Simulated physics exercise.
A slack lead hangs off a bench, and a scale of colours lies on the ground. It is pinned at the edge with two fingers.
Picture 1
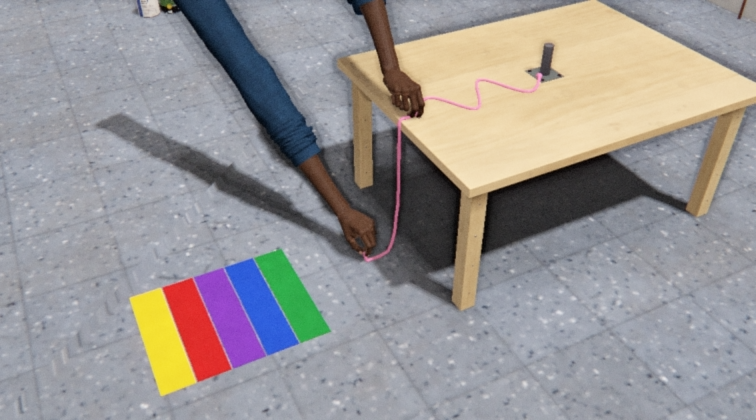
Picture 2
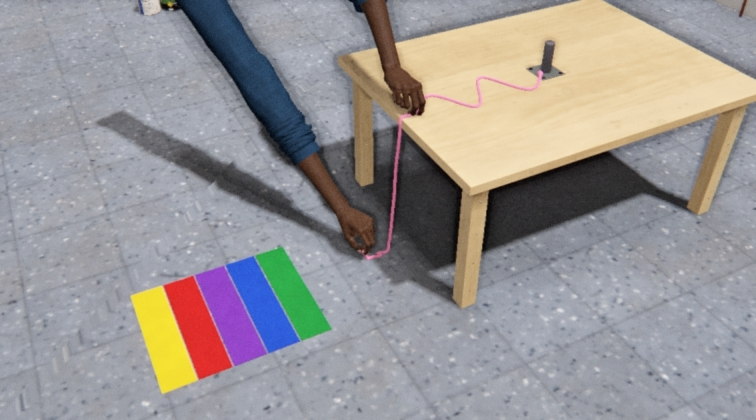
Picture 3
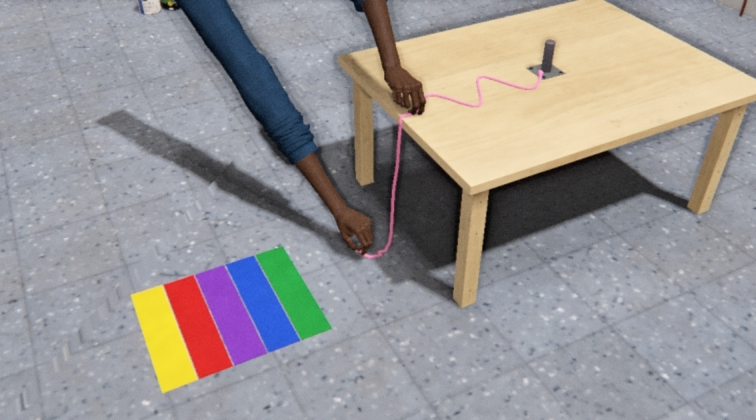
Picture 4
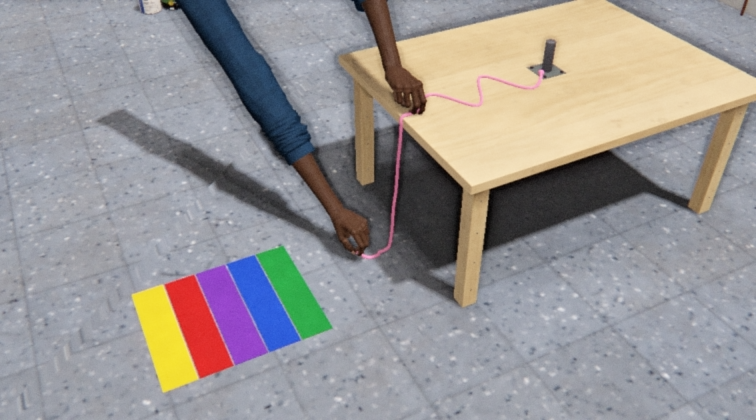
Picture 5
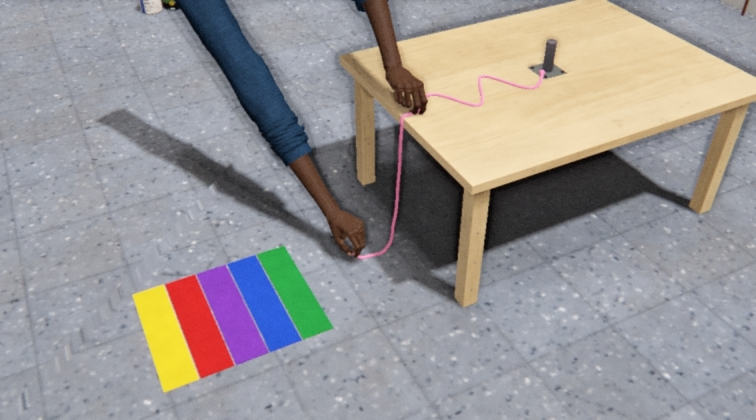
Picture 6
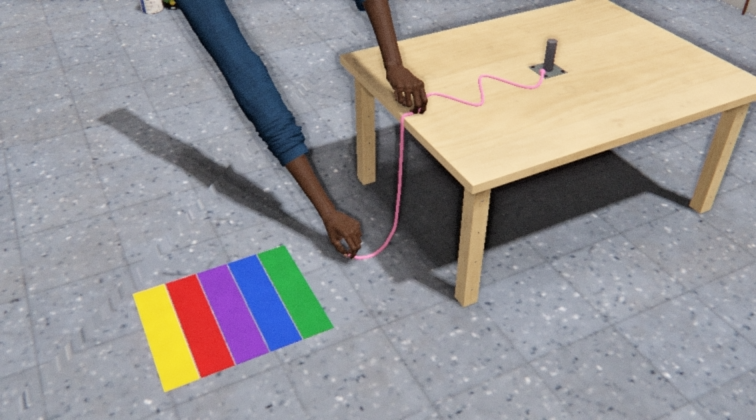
On a speckled floor beside a wooden table, a hand drawing a pink cord's end slightly left near coloured stripes.
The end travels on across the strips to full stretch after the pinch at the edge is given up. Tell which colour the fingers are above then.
They are above yellow.
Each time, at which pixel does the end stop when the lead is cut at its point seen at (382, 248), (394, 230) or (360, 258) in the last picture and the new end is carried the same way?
The pixels are (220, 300), (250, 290) and (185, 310), in the order of the tries.
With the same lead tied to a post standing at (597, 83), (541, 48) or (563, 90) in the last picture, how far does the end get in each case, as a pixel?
In order, it comes out close to (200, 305), (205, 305) and (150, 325).
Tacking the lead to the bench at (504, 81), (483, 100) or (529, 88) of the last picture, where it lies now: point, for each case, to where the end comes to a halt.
For the three tries you'd see (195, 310), (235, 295) and (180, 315).
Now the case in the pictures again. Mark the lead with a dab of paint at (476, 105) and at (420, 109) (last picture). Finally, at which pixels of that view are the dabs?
First one: (411, 108); second one: (348, 161).
Soon after, end near (216, 301); over purple.
Then, end near (184, 312); over red.
At full stretch, end near (166, 318); over yellow. The yellow one.
